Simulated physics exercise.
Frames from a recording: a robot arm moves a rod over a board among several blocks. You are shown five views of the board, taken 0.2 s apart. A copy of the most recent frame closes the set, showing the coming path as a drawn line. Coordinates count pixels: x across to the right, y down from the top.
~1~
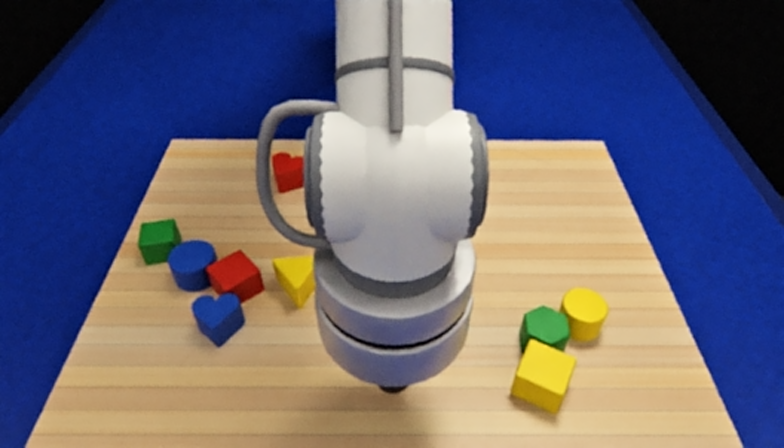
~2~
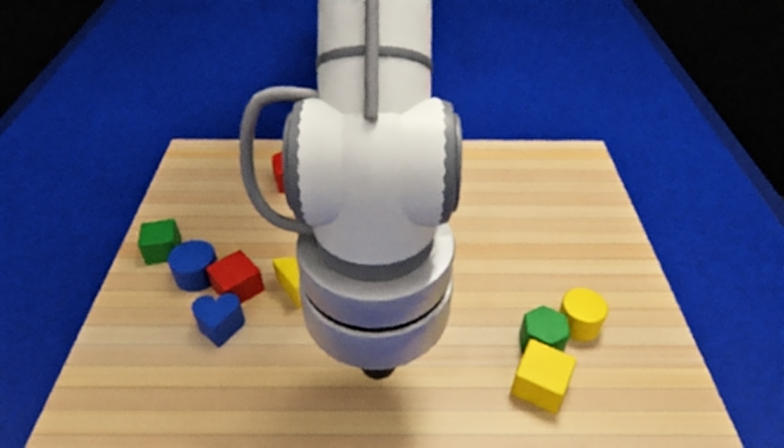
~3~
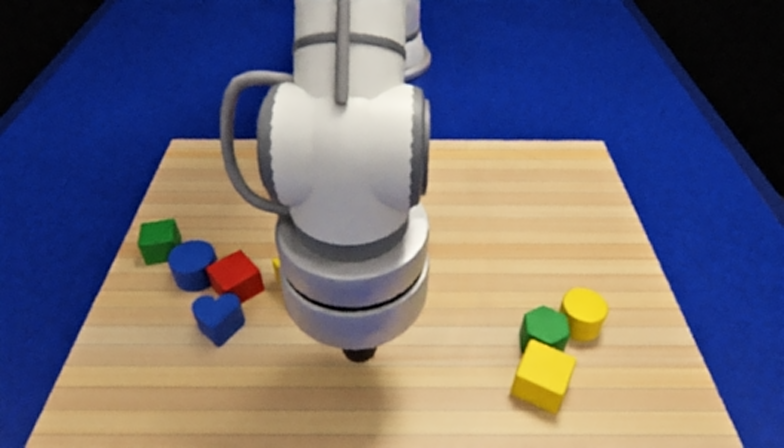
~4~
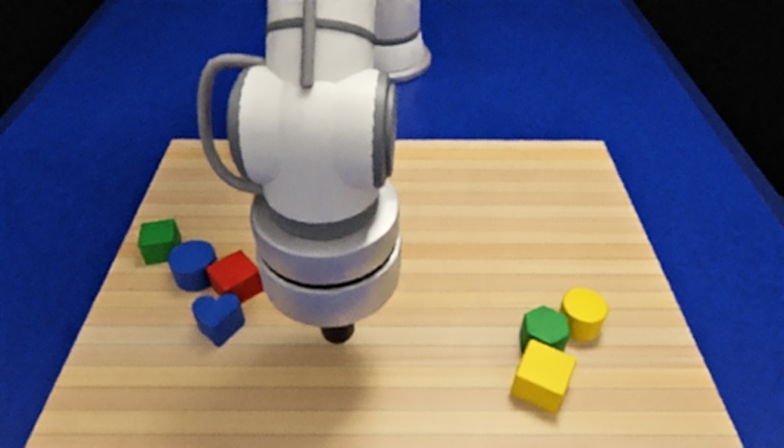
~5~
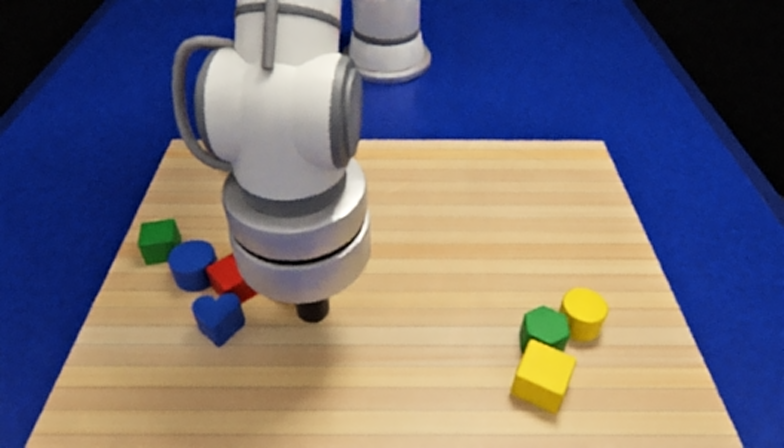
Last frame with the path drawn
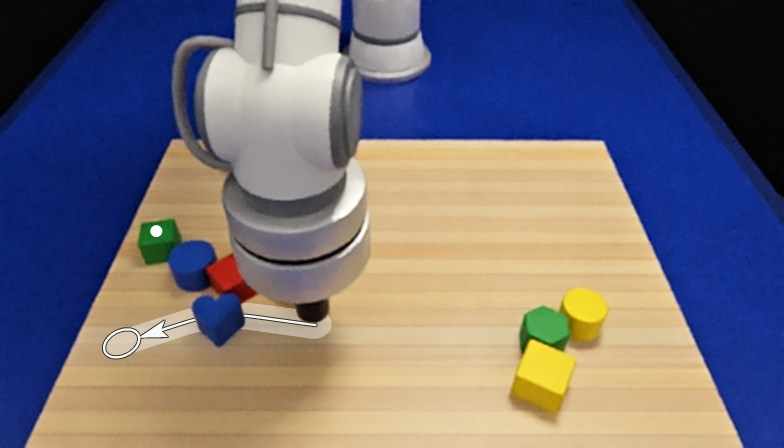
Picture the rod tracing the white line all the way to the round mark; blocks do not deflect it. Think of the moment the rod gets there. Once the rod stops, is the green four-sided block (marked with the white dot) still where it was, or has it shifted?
Still in place.
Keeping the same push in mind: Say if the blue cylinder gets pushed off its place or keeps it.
It is shifted.
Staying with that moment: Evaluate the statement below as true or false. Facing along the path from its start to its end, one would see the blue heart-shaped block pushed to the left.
Answer: True.
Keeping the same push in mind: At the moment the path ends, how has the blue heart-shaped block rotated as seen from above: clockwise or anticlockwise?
It makes a counterclockwise turn.
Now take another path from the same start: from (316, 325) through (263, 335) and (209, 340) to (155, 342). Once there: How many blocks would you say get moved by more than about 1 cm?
I'd put the number at one.
The drawn path runs from (316, 325) by way of (254, 317) and (189, 321) to (122, 343); the dot is on the green four-sided block.
The first path, step by step. One third of the way, rod at (249, 303); blue heart-shaped block at (207, 309).
Two thirds of the way, rod at (183, 308); blue cylinder at (187, 249); blue heart-shaped block at (154, 328), turned 80° anticlockwise; red four-sided block at (226, 266), turned 30° clockwise.
At the end, rod at (114, 329); green four-sided block not moved; blue cylinder at (187, 249); blue heart-shaped block at (124, 348), turned 150° anticlockwise; red four-sided block at (226, 266), turned 30° clockwise.
